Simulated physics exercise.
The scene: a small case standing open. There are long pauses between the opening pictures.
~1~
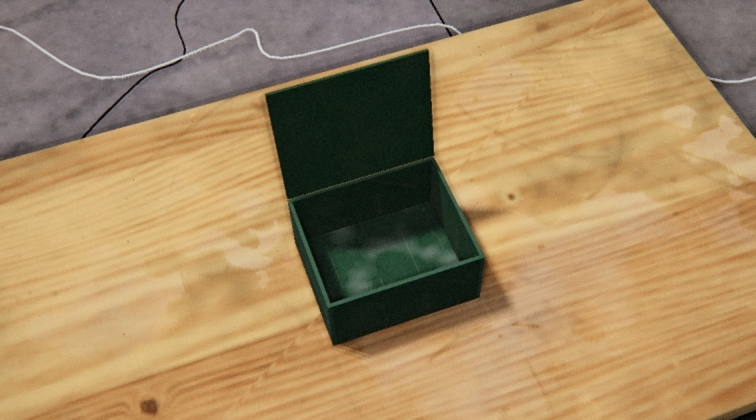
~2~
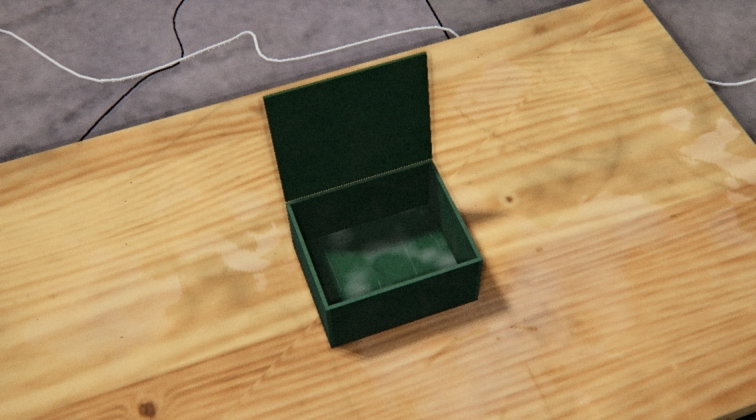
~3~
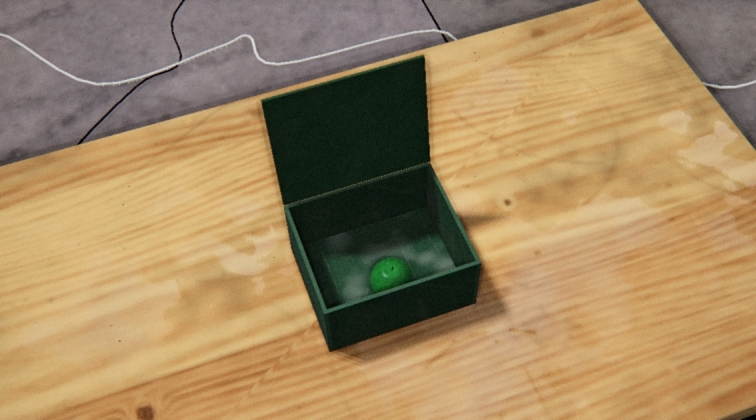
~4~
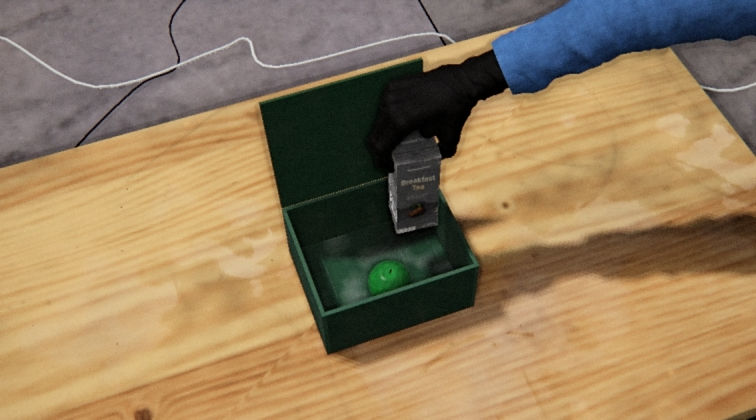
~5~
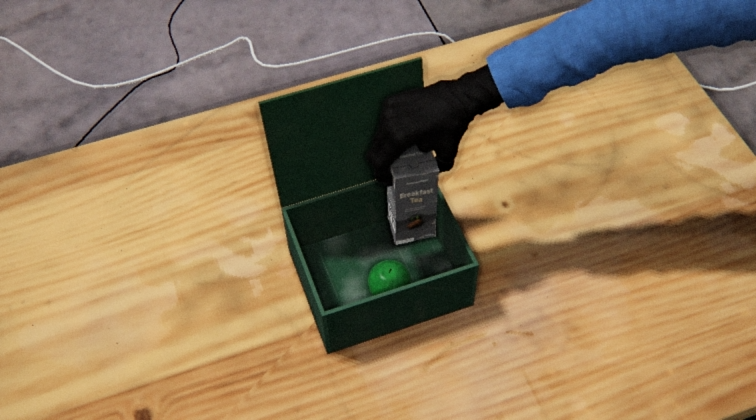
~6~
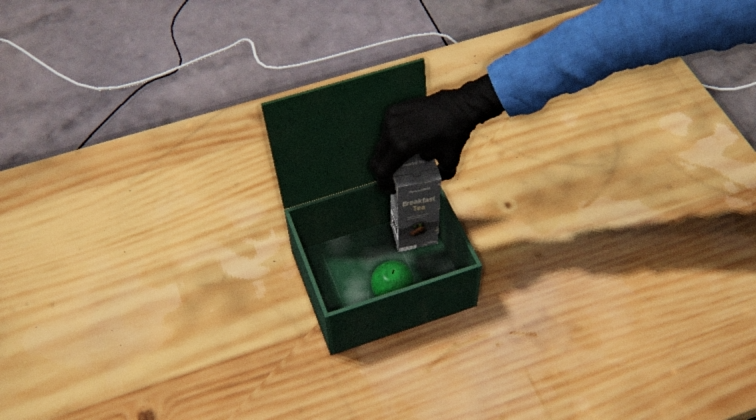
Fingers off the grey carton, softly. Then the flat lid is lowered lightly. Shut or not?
It will not close.
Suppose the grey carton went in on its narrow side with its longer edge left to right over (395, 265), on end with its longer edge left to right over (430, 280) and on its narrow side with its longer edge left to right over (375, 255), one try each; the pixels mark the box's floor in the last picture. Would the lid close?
First, it sits on the rim; second, it stays ajar; third, it sits on the rim.
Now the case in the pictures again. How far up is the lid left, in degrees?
Some 50° above the rim.
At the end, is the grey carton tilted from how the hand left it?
It stays as placed.
Then, 0.60 s after the last picture, grey carton slid about its own width near (415, 223).
Then, 1.40 s after the last picture, lid 72° above the rim; grey carton slid about its own width near (415, 225); green apple rolled a little.
At rest, lid 48° above the rim; moved from the start, grey carton; green apple in place. Seen from the same camera at the end, grey carton near (415, 225).
